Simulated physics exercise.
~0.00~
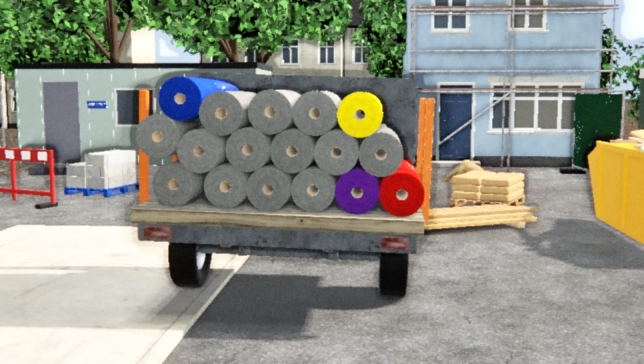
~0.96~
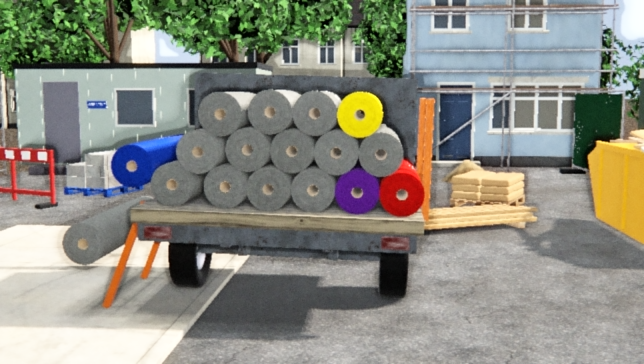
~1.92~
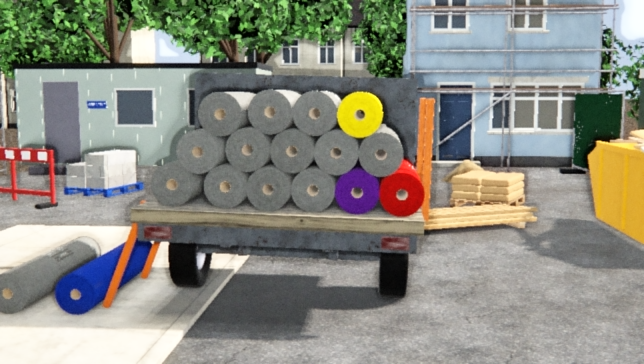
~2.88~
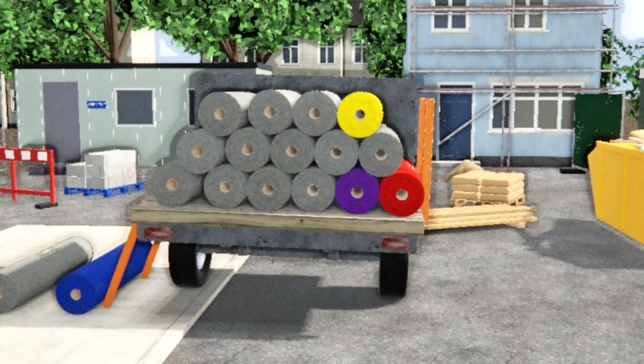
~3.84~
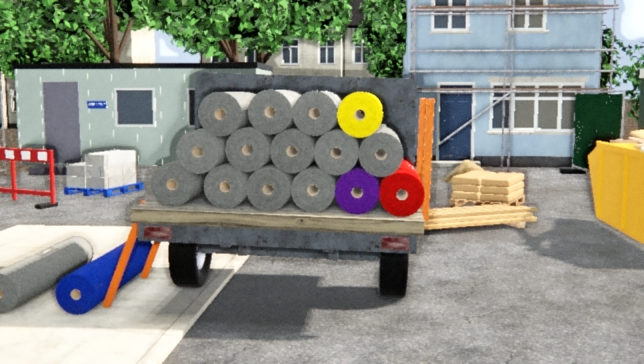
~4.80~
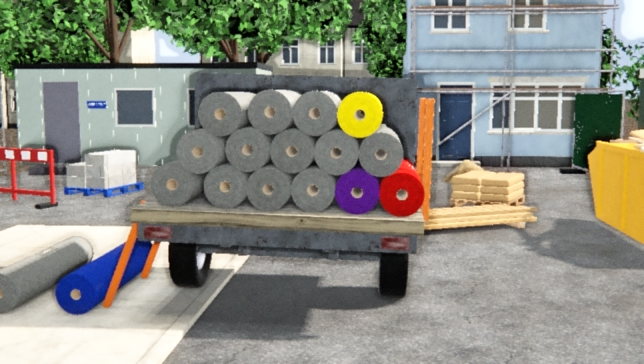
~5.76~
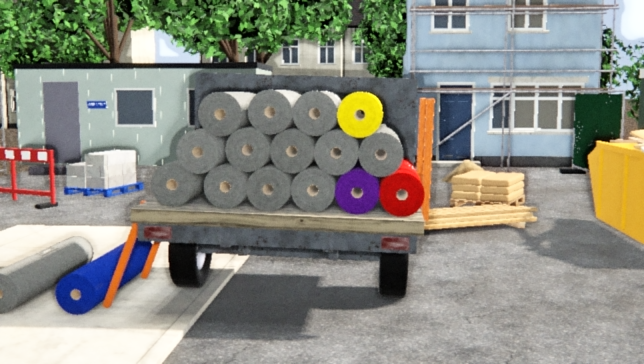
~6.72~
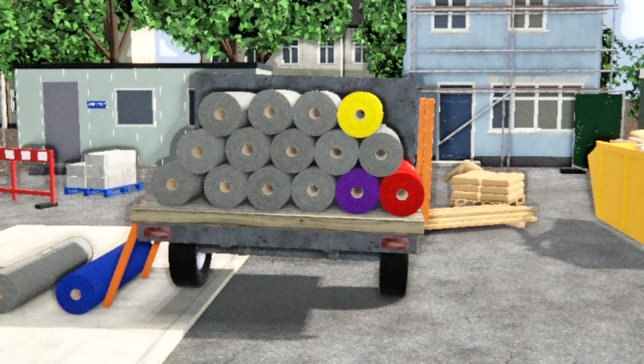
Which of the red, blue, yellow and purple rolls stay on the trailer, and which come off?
The red, yellow and purple rolls all stay on the trailer, while the blue one falls off the left side and ends up on the ground.
